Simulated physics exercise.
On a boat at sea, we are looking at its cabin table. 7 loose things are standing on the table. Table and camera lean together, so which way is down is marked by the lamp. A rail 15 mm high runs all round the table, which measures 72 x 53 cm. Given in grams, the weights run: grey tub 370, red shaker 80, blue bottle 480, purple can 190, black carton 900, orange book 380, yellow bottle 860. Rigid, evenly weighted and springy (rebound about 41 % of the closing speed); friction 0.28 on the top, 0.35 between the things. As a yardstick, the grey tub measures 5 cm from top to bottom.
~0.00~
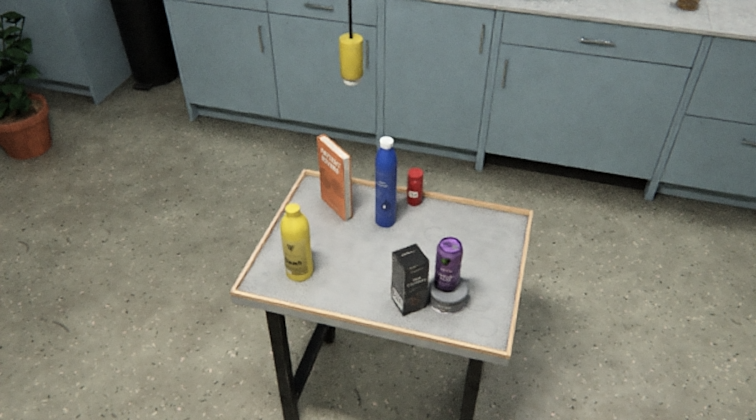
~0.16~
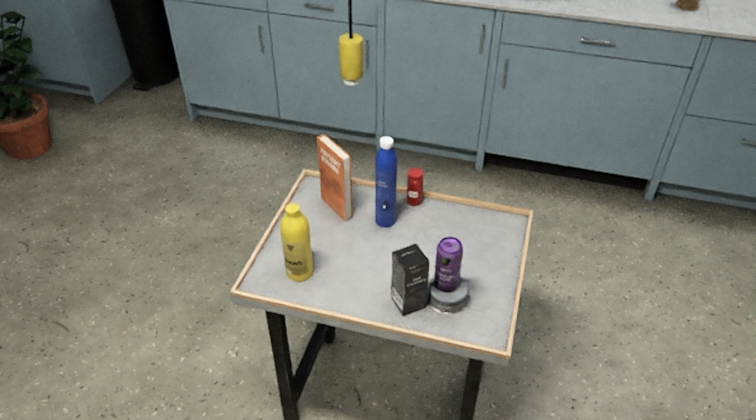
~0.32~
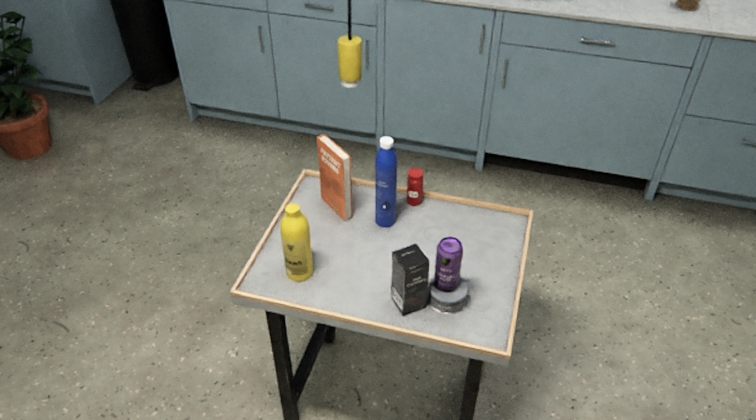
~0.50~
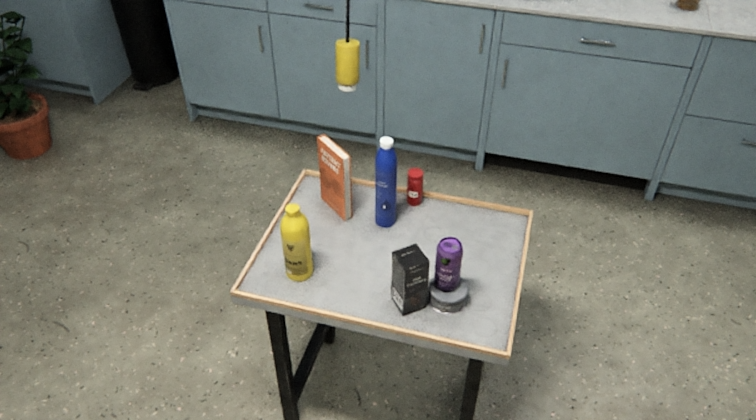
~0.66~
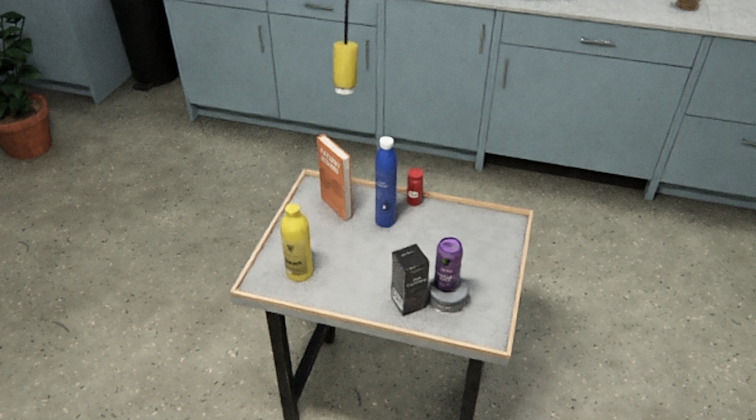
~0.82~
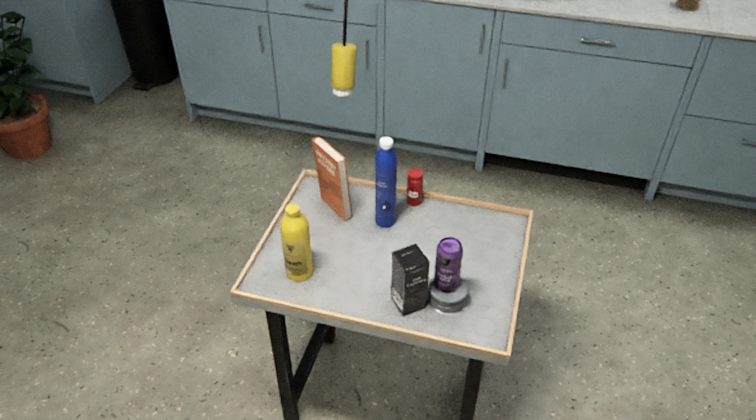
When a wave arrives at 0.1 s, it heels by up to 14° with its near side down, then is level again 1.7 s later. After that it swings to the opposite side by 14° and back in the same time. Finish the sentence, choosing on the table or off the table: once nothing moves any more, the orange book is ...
... On the table.
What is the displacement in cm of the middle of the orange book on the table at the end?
I'd put it at about 22 centimetres.
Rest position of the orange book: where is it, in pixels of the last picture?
It winds up close to (289, 239).
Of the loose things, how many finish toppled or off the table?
In all, 2.
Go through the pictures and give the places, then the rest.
The first picture shows boat level; orange book (335, 179); grey tub (448, 294).
The second picture shows boat level; blue bottle (386, 183); purple can (448, 265).
The third picture shows boat heeled 2°, near side down; black carton (410, 280); yellow bottle (296, 241).
The fourth picture shows boat heeled 6°, near side down; grey tub (448, 294); red shaker (415, 187).
The fifth picture shows boat heeled 10°, near side down; blue bottle (386, 183); purple can (448, 265).
The sixth picture shows boat heeled 13°, near side down; orange book (333, 180) rocked 4° off its seat; black carton (410, 280).
By 1.22 s, boat heeled 11°, near side down; orange book on its side near (293, 226); blue bottle rocked 7° off its seat.
By 1.62 s, boat heeled 1°, near side down; orange book on its side near (289, 239); blue bottle on its side.
When it is over (4.0 s), lying over on the table, blue bottle and orange book; the other 5 within 5 cm of the start. In the last view, orange book near (289, 239).
